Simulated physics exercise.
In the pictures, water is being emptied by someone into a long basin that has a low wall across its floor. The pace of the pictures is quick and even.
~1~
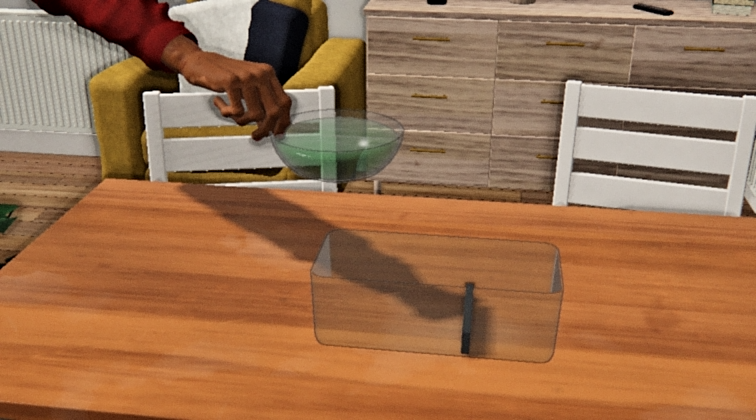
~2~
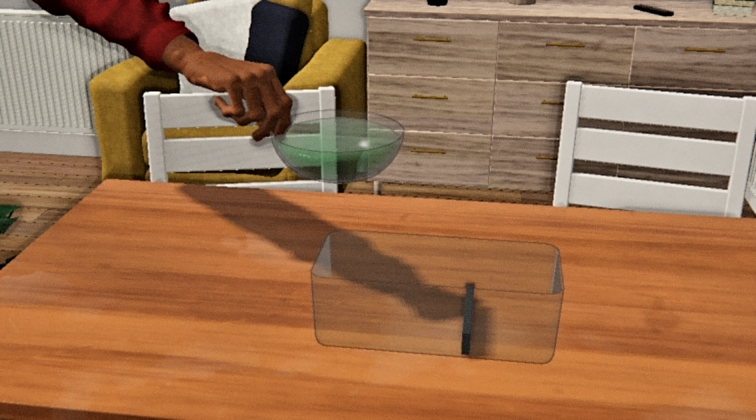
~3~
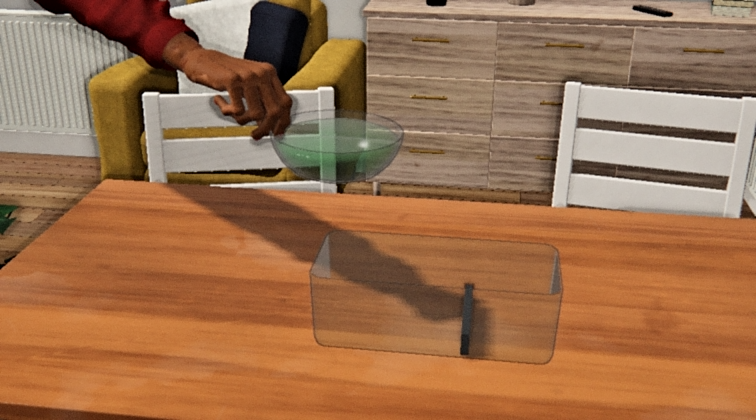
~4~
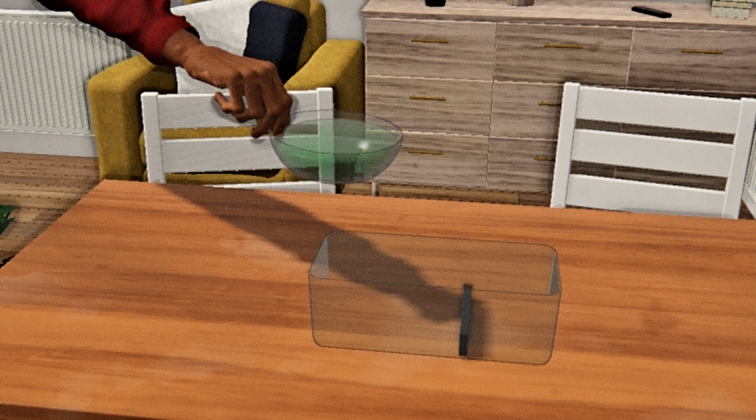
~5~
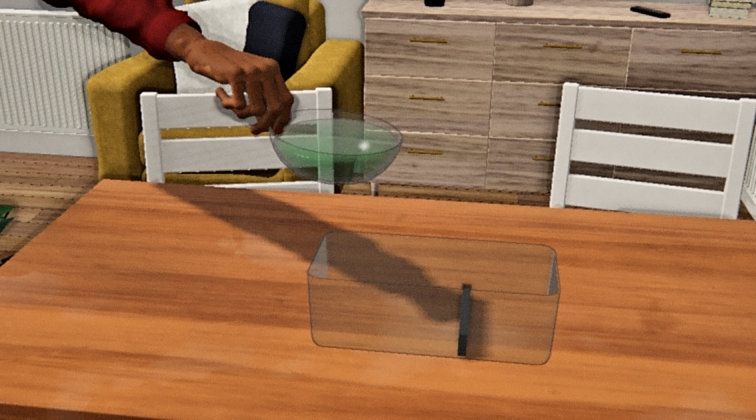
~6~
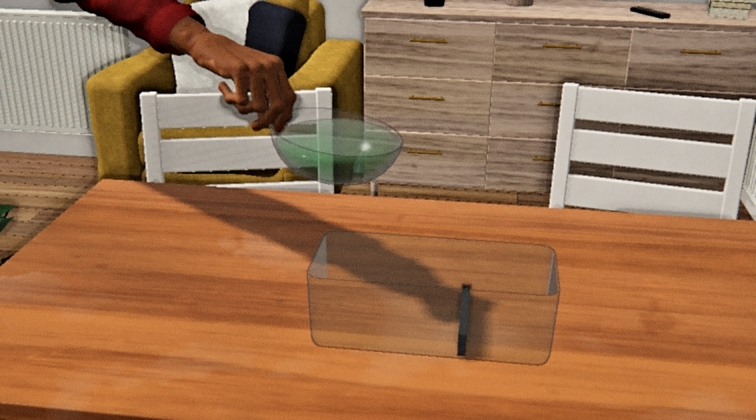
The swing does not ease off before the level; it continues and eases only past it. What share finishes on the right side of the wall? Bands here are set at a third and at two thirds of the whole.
Seems the share right of the wall never gets to a third.
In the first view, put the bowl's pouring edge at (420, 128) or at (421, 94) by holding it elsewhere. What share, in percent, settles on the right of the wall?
It comes to 50 % the first time and 55 % the second.
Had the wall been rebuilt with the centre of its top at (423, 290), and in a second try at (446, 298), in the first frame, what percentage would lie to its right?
Try 1: About 80 percent; try 2: About 60 percent.
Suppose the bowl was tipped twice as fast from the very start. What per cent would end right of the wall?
About 20 per cent.
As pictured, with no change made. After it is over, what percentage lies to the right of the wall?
20 in a hundred.
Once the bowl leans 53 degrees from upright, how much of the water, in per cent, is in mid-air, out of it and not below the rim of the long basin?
Some 35 per cent, I'd say.
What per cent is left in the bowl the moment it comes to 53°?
Still holding around 40 %, give or take.
A moment on, the bowl is tipped part way and 40 per cent is still to pour, 21 is left of the wall and 4 right of it.
Next, the bowl is tipped on its side and 2 per cent is still to pour, 73 is left of the wall and 18 right of it.
Then the bowl is tipped on its side and 0 per cent is still to pour, 78 is left of the wall and 20 right of it.
Later the bowl is tipped on its side and 0 per cent is still to pour, 77 is left of the wall and 22 right of it.
At rest 77 per cent lies left of the wall, 22 right of it and 1 outside.
